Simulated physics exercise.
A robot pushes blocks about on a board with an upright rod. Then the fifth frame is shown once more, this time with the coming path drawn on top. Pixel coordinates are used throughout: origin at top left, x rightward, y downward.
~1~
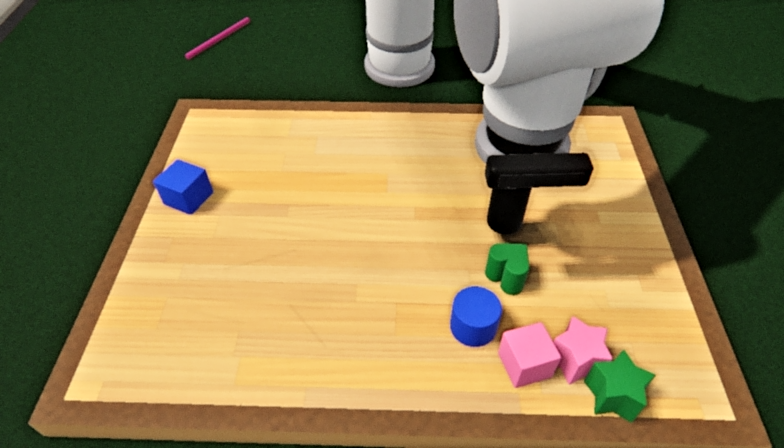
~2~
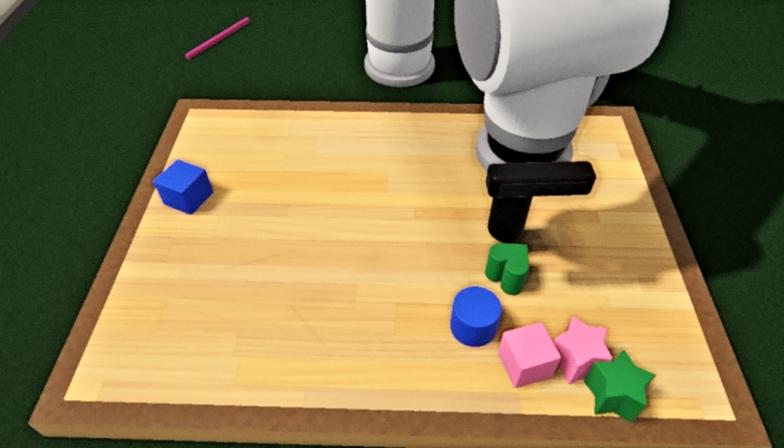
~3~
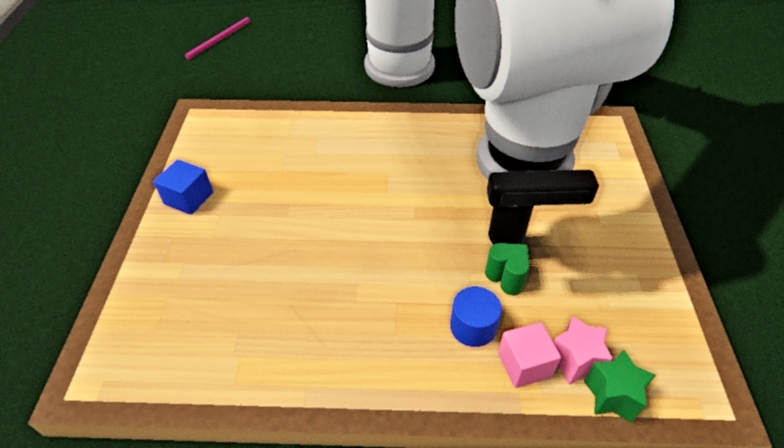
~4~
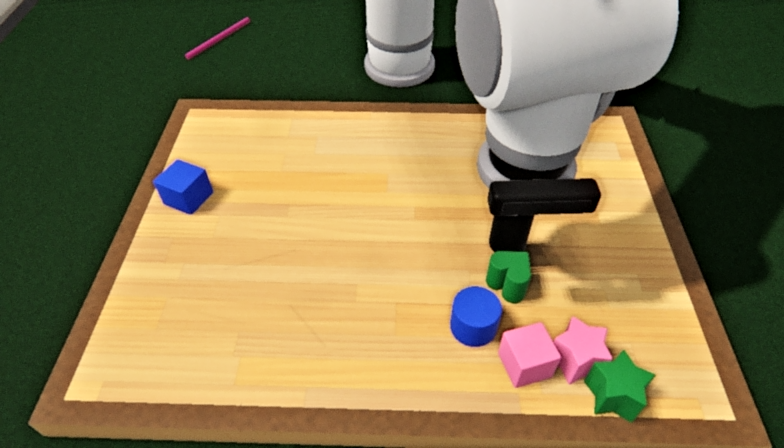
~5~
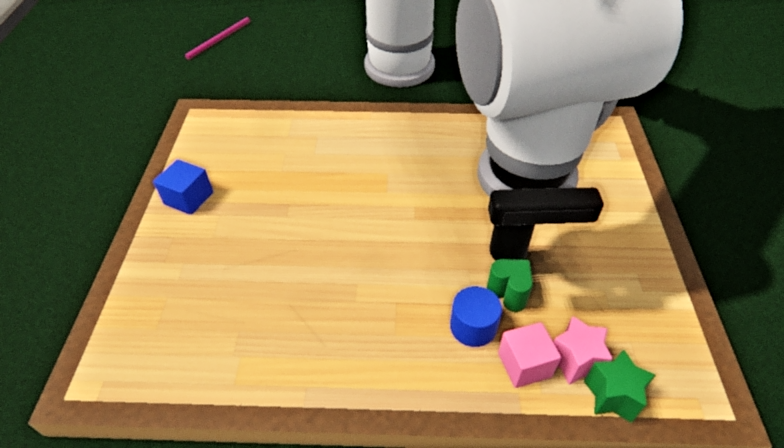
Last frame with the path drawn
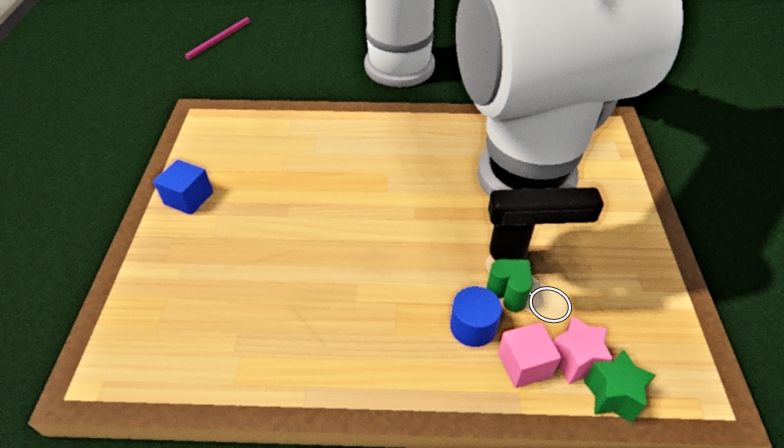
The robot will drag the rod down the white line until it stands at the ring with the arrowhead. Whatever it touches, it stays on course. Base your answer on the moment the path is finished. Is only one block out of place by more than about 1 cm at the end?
Short answer: Yes.
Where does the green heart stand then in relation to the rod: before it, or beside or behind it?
Beside or behind it.
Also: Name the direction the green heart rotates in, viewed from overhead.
The twist is clockwise.
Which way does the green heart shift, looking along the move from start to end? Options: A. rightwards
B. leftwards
A: Rightwards.
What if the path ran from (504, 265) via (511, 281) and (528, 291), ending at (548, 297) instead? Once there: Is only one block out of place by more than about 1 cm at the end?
In short: Yes.
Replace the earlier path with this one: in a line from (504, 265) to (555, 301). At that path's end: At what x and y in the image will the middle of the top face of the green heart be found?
Its top centre lands on (530, 293).
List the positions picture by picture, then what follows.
Lower end of the rod (504, 223), tops of blocks, green heart (512, 256), pink star block (585, 341), in the first picture.
Rod (505, 230), blocks as before, in the second picture.
Rod (506, 238), blocks as before, in the third picture.
Rod (507, 245), green heart (513, 264), in the fourth picture.
Rod (507, 253), green heart (515, 272), pink star block (585, 341), in the fifth picture.
The drawn path runs from (504, 265) through (515, 281) and (530, 294) to (550, 304).
On the path given first. Halfway along, rod (527, 276); green heart (527, 298), turned 25° clockwise.
At the end, rod (555, 292); green heart (531, 304), turned 35° clockwise; pink star block not moved.
